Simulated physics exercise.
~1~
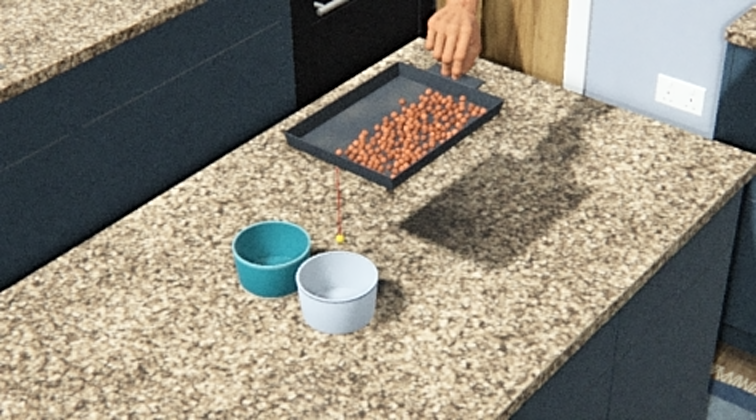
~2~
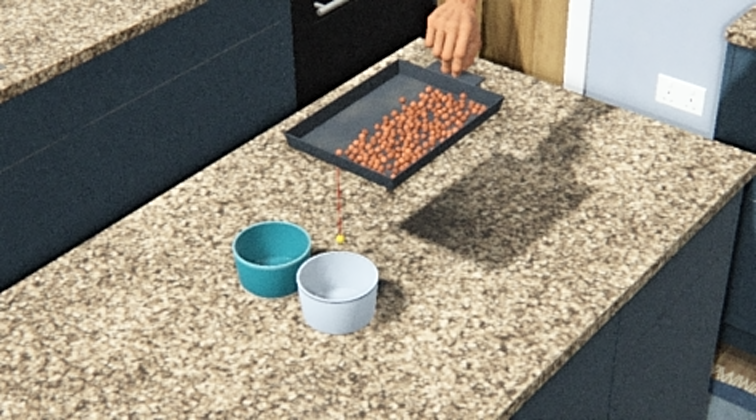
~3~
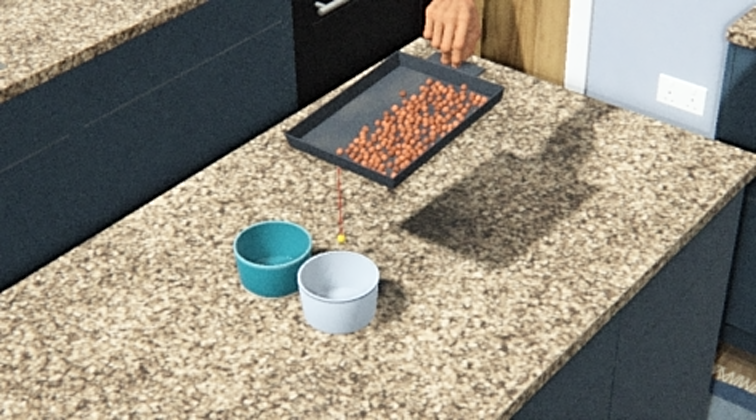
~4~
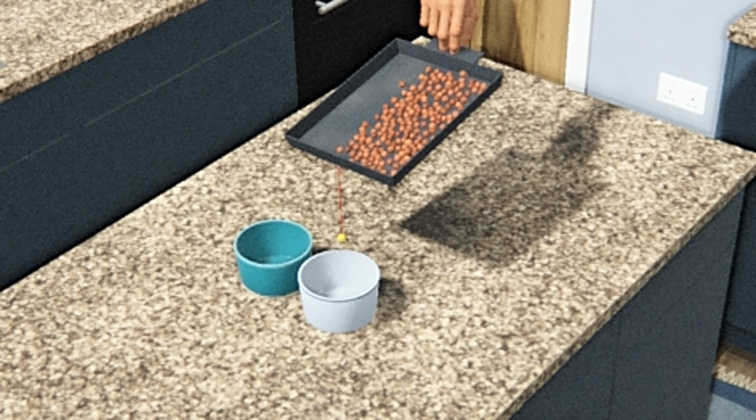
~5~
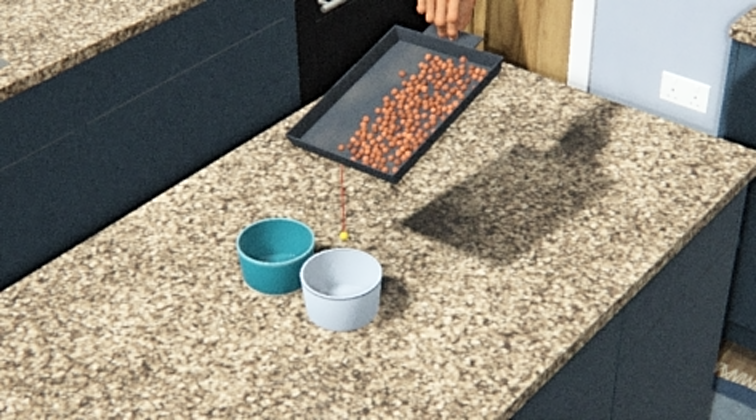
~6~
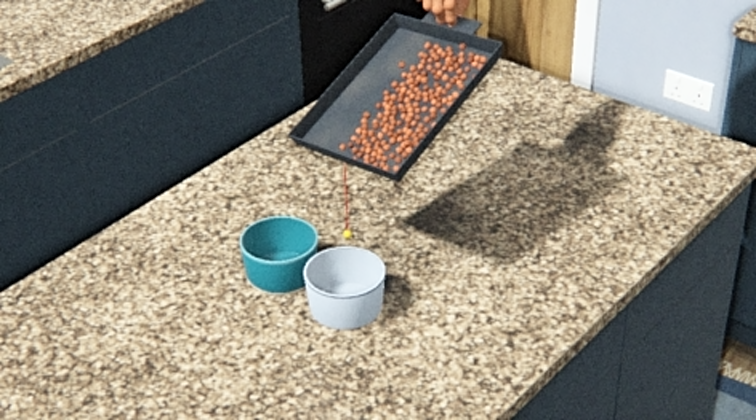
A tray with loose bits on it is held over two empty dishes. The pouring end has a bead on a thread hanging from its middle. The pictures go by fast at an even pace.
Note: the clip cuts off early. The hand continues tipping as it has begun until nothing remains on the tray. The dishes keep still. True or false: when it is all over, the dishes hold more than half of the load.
True.
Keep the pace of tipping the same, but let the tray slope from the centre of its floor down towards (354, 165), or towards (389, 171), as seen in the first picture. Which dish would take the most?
Number one favours the right of the two; number two favours the right of the two.
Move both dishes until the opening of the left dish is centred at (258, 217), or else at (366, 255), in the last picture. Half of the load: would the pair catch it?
Result, first setup: The bulk; second setup: The minor share.
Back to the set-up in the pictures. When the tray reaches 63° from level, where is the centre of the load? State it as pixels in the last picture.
(345, 140).
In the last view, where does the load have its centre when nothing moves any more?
Around (294, 281).
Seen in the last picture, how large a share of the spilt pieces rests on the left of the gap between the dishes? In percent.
70 %, near enough.
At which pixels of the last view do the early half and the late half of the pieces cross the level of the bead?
For the early half I get (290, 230), and for the late half (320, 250).
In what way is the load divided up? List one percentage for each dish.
In the left dish 50 per cent comes to rest, in the right dish 40 per cent.
Shortly afterwards, tray tipped steeply; all but a few on the tray; only a few in the air.
Next, tray tipped right over; the bulk on the tray; only a few in the right dish; a little in the left dish; only a few outside both; only a few in the air.
Some moments later, tray tipped past a quarter turn; near a third in the right dish; near half in the left dish; a little outside both.
In the end, tray tipped past a quarter turn; near a third in the right dish; near half in the left dish; a little outside both.
